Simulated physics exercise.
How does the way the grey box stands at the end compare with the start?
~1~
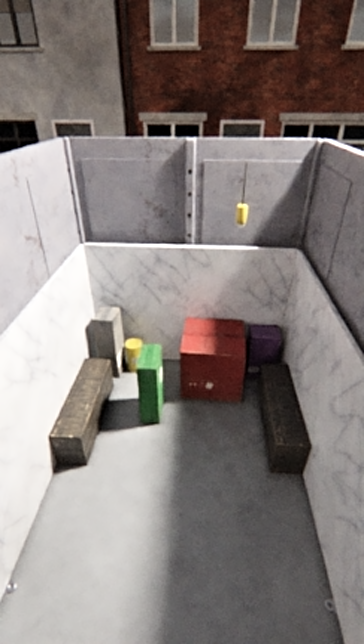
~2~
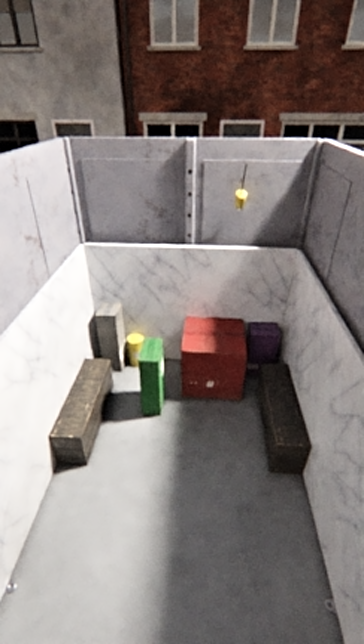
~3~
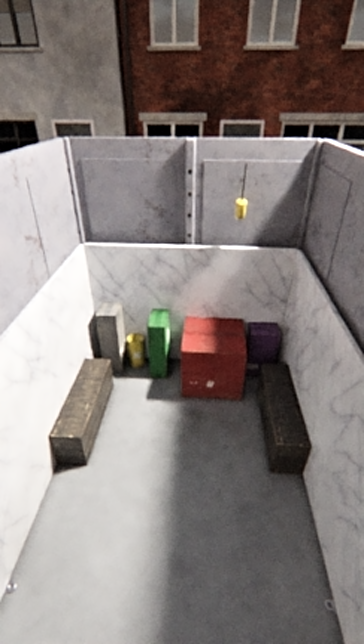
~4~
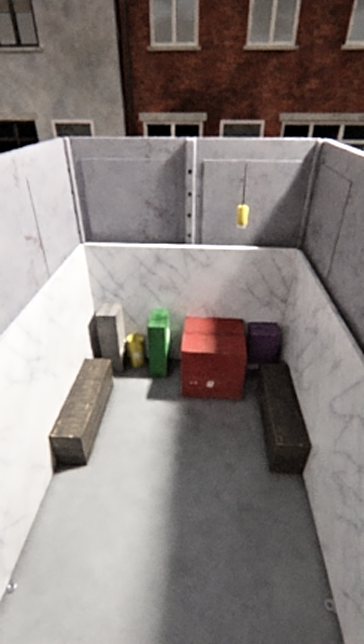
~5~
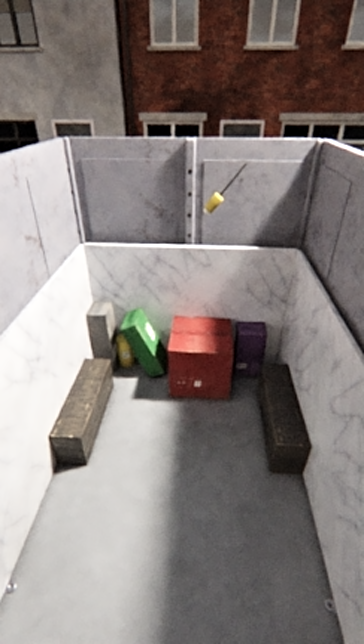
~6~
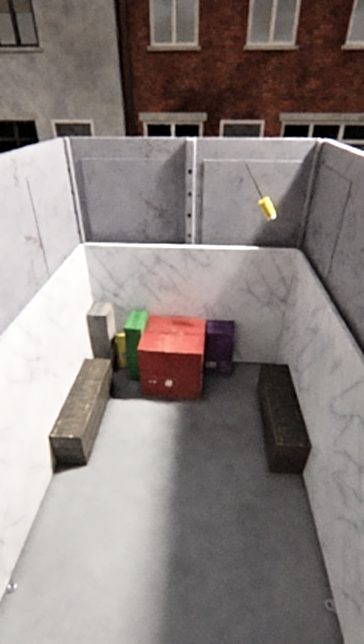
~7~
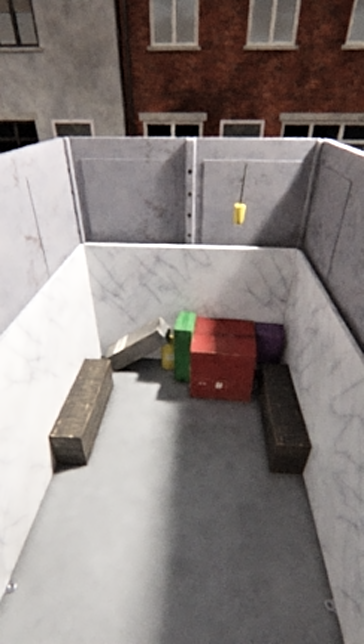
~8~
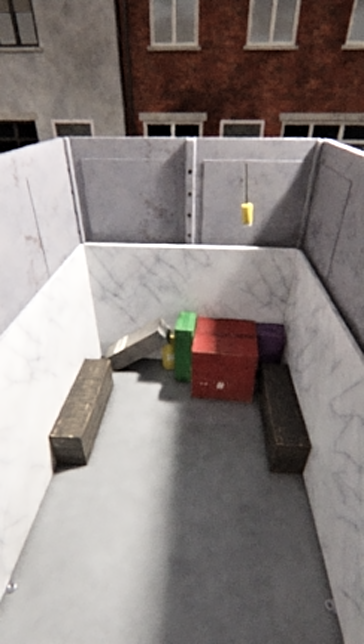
At the start the grey box stands upright, but by the end it has tipped over and rests at a slant.
